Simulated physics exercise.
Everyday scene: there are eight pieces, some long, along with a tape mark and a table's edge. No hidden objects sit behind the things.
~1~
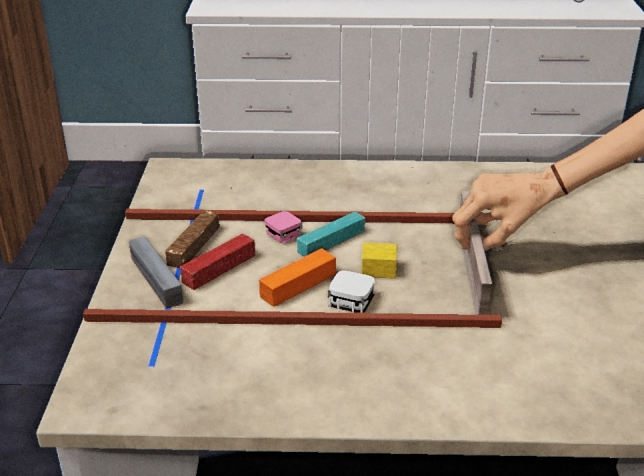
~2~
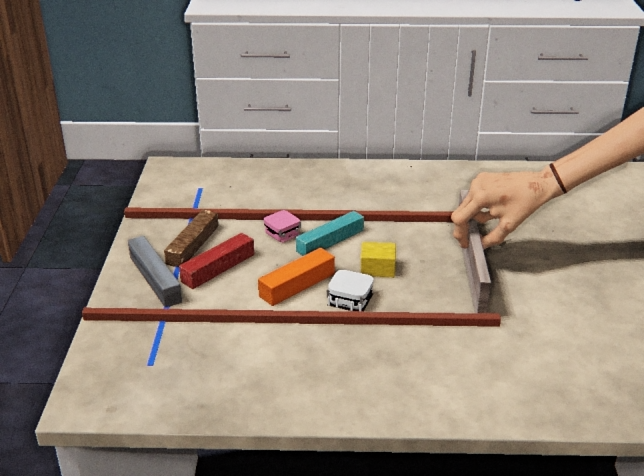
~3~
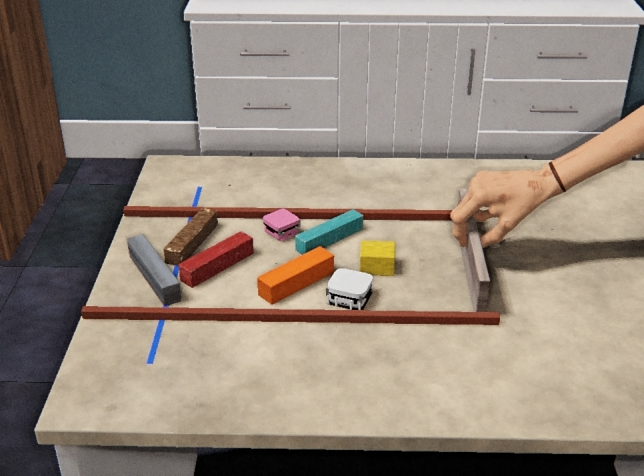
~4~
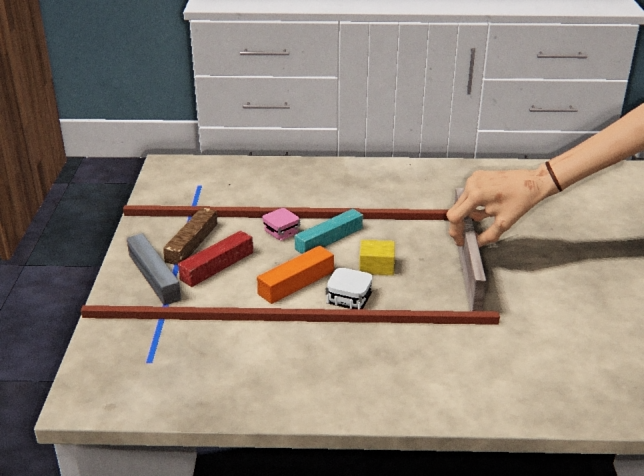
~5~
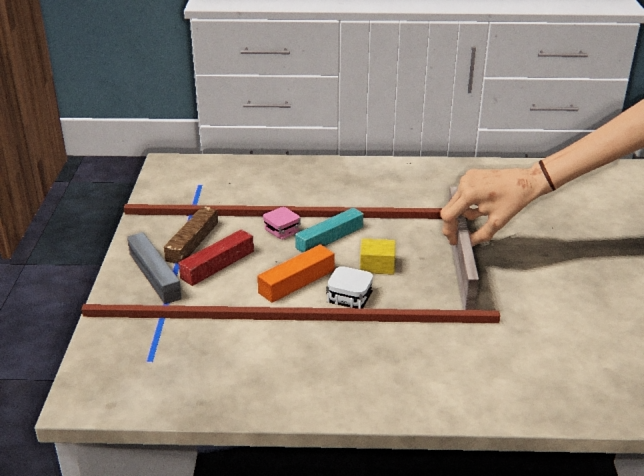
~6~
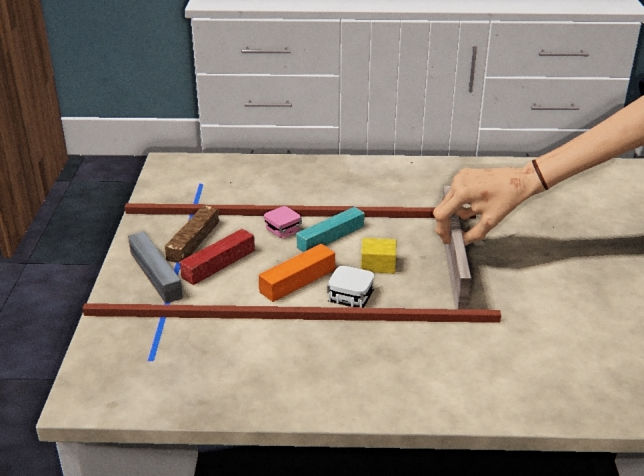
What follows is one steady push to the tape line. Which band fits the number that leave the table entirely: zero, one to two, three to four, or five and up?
After the push, one or two are missing from the table.
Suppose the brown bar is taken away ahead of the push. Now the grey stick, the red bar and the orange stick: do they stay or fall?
Grey stick: Is gone; red bar: Is still there; orange stick: Is still there.
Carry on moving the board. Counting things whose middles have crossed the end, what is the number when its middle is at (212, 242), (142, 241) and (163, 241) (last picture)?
0, 5 and 3.
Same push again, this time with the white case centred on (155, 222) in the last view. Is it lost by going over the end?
I reckon from there it drops down.
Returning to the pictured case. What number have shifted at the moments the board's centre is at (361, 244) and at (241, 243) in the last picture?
At the first spot the count is 4, and at the second it is 8.
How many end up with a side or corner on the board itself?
It ends up touching 3.
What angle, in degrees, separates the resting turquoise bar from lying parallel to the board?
About 30 degrees.
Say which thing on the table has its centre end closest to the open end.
The red bar is it.
A little later, none off yet; grey stick at rest near (155, 266); brown bar at rest near (193, 234); red bar at rest near (218, 256).
Next, none off yet; grey stick at rest near (155, 266); brown bar at rest near (193, 234); red bar moving near (214, 254).
Later still, none off yet; grey stick shifted a little near (123, 270); brown bar shifted a little near (147, 232); red bar shifted about its own width near (155, 250).
When it is over, the number that fall off is one or two; down, brown bar and grey stick.
